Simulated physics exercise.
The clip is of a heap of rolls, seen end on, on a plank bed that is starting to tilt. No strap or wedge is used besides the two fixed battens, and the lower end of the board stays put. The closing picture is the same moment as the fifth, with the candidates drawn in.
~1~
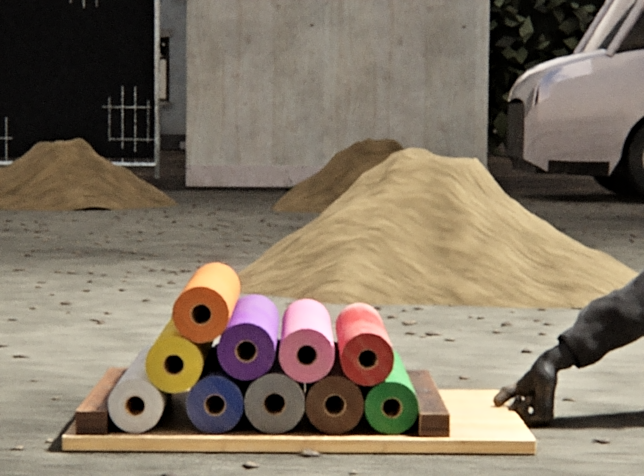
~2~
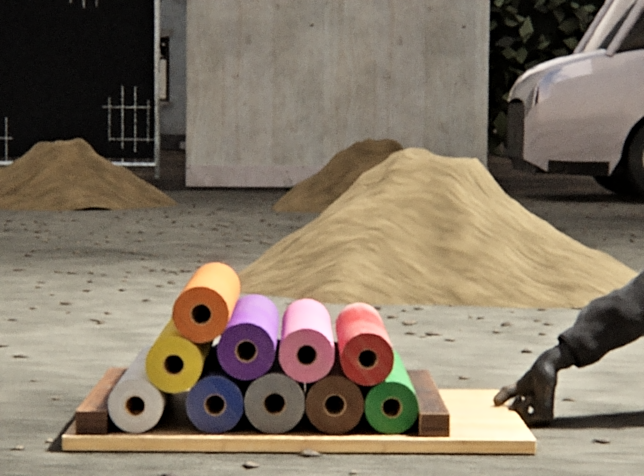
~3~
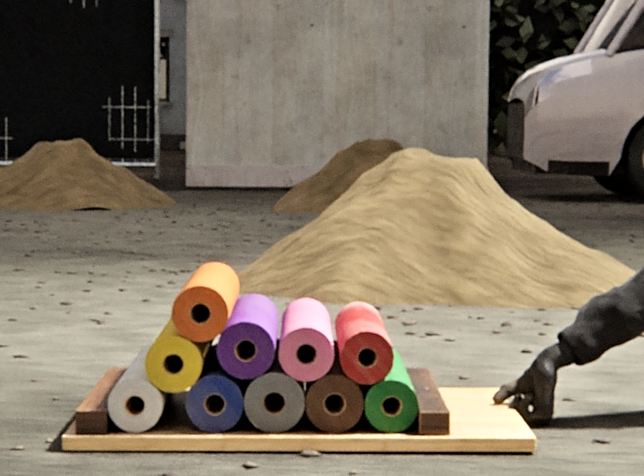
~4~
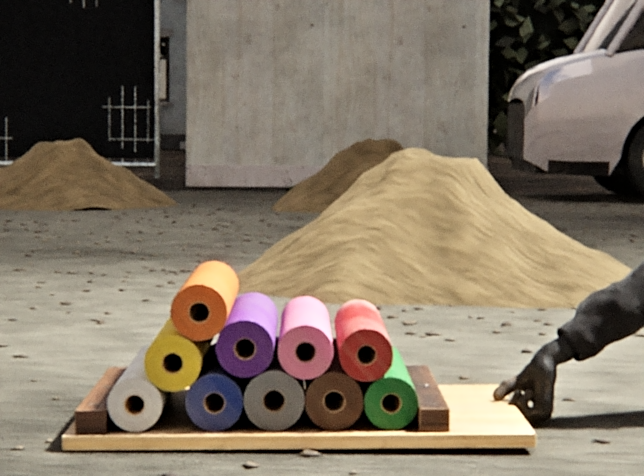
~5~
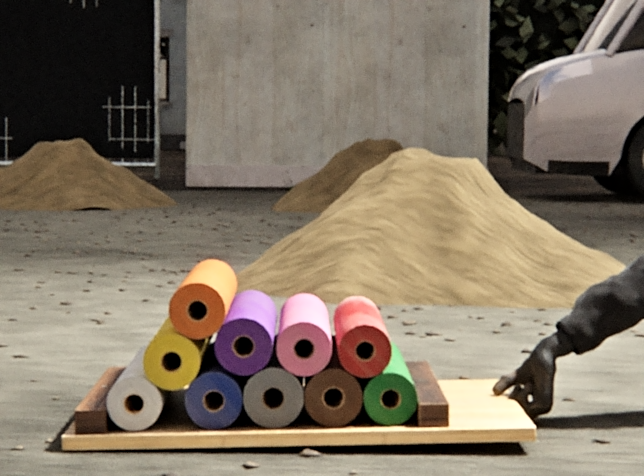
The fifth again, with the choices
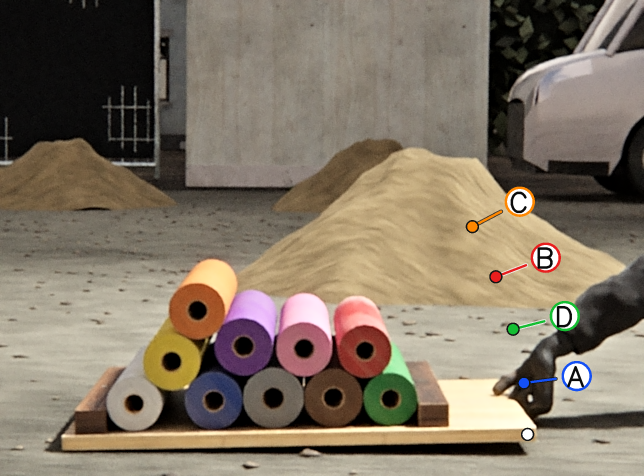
The clip opens on colored rolls stacked between dark blocks on a light board, with a dark hand at its right end and sand piles behind. The hand then raises that end very slightly, and the upper rolls, most noticeably the orange one on top, shift a touch left.
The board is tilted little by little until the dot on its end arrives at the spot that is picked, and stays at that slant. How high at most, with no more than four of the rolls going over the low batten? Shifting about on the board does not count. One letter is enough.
At most to C.
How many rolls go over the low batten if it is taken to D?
With D, none.
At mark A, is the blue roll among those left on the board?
Yes.
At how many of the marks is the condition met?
The number is four.
On the copy, A at (524, 383); B at (496, 277); C at (473, 227); D at (513, 329); the white dot at (527, 434).
On C. First, board at 18°.
Then, board at 28°.
Finally, board at 28°, four over the low batten (yellow, purple, orange, pink).
By contrast, A none over the low batten; B two over the low batten (yellow, orange); D none over the low batten.
